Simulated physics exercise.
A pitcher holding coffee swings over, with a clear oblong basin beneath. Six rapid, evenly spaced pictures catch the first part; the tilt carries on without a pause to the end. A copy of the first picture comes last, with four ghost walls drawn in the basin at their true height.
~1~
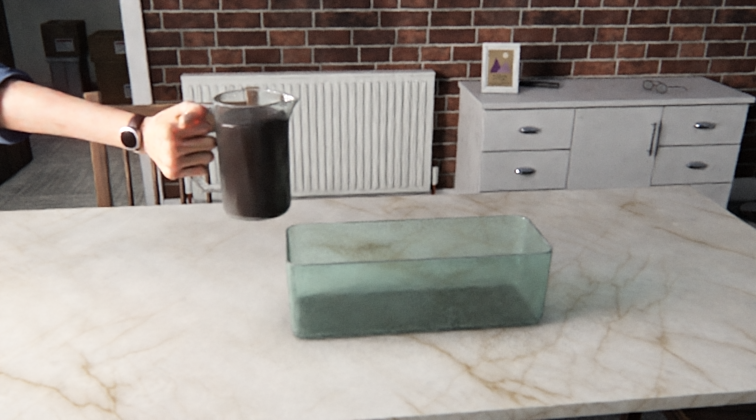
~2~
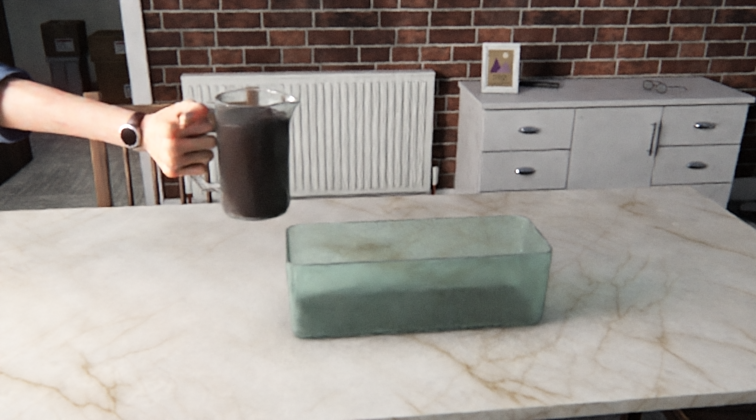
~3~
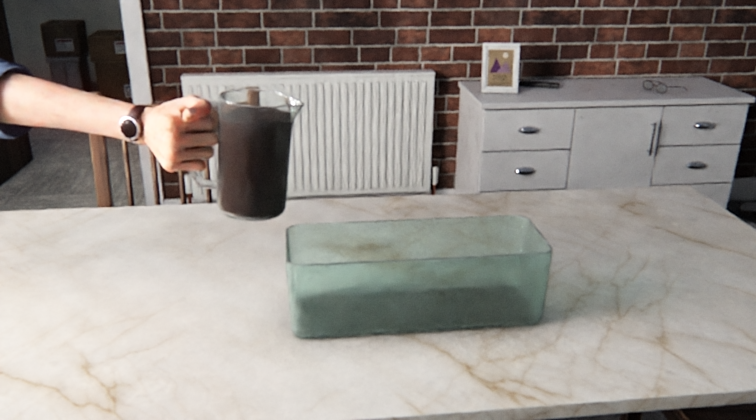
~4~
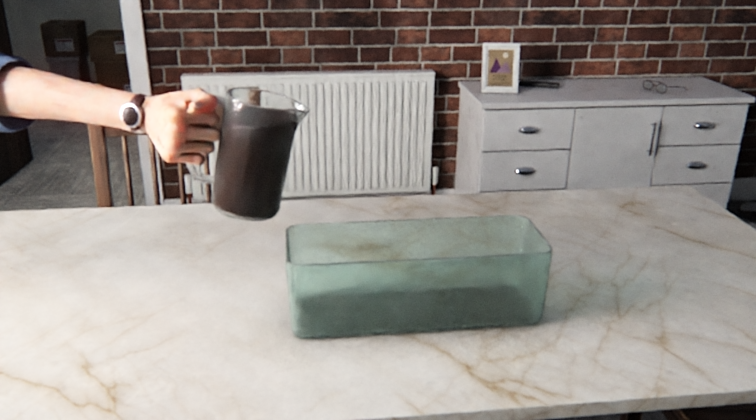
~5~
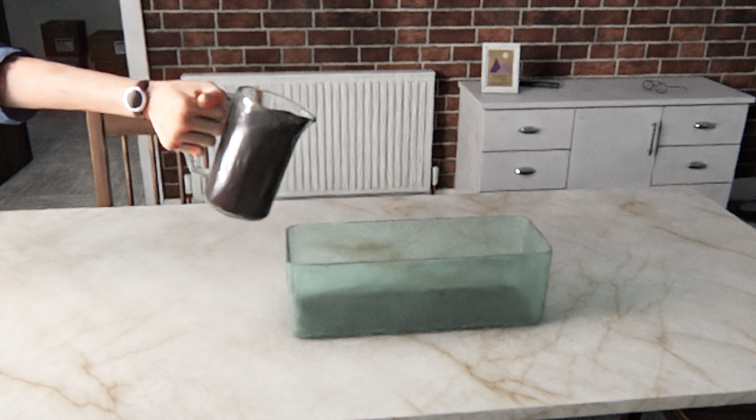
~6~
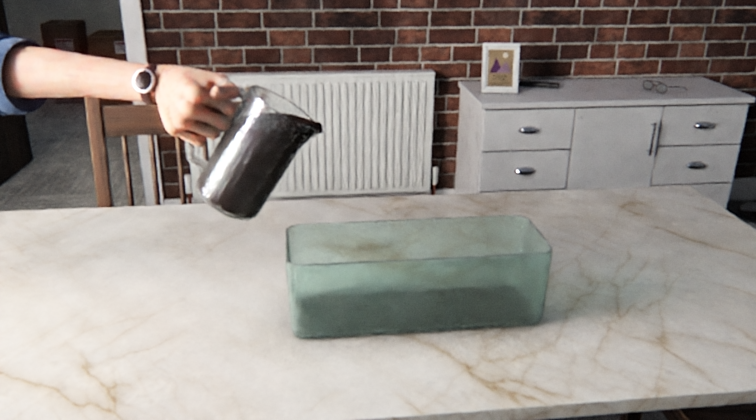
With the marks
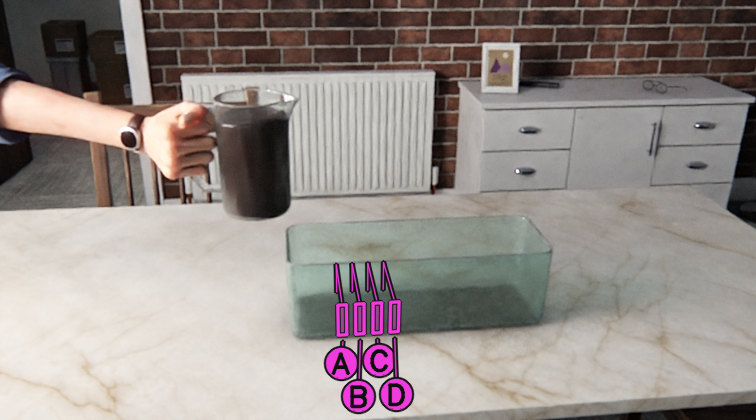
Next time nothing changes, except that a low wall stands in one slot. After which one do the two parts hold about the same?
The answer is slot C.
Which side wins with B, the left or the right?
The right side.
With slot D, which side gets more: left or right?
The left side.
On the marked copy, A at (342, 341); B at (360, 340); C at (377, 339); D at (394, 338).
With A, about 7 % ends left of the wall and 93 % right of it.
With B, about 24 % ends left of the wall and 76 % right of it.
With C, about 53 % ends left of the wall and 45 % right of it.
With D, about 84 % ends left of the wall and 10 % right of it; 6 % is lost outside.
